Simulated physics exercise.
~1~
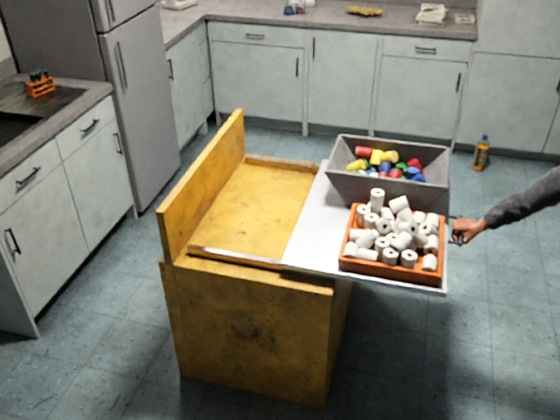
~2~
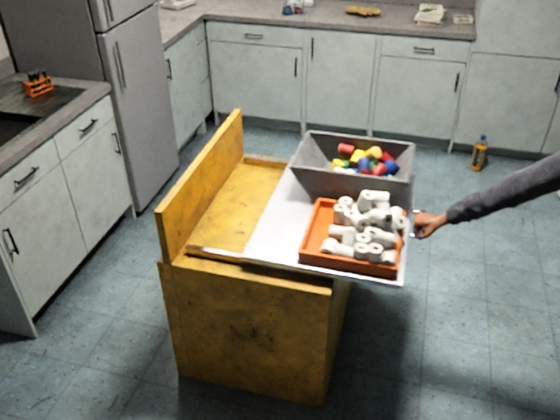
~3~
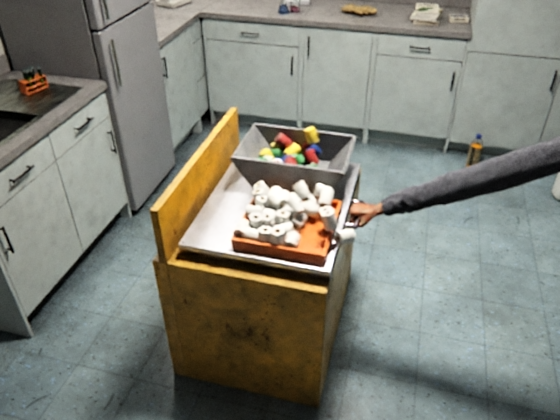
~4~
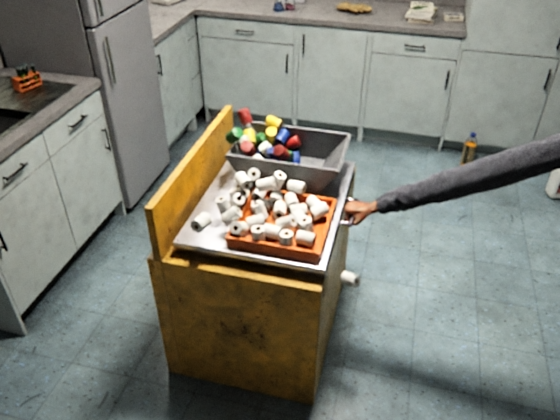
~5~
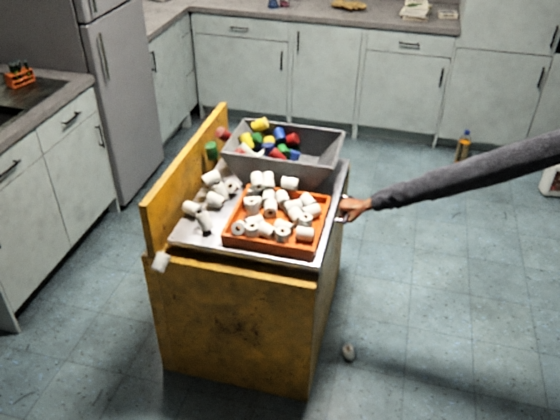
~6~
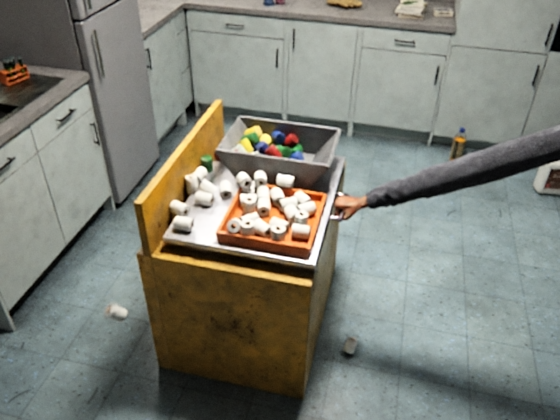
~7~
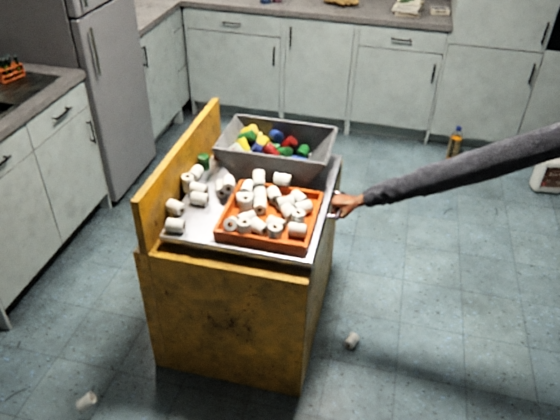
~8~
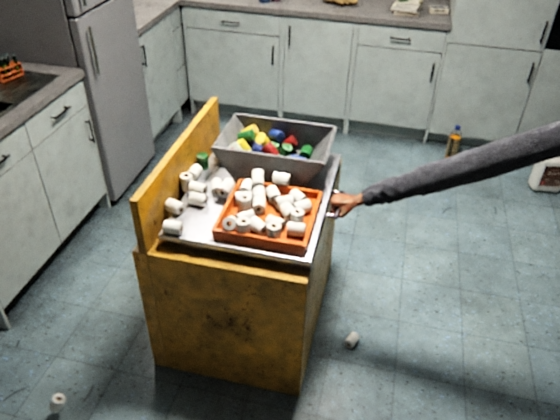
White paper rolls spilled from an orange tub when a hand pushed the sliding shelf into a yellow wooden unit, some landing on the shelf and a couple dropping to the floor, while most stayed in the tub beside the colourful jars.
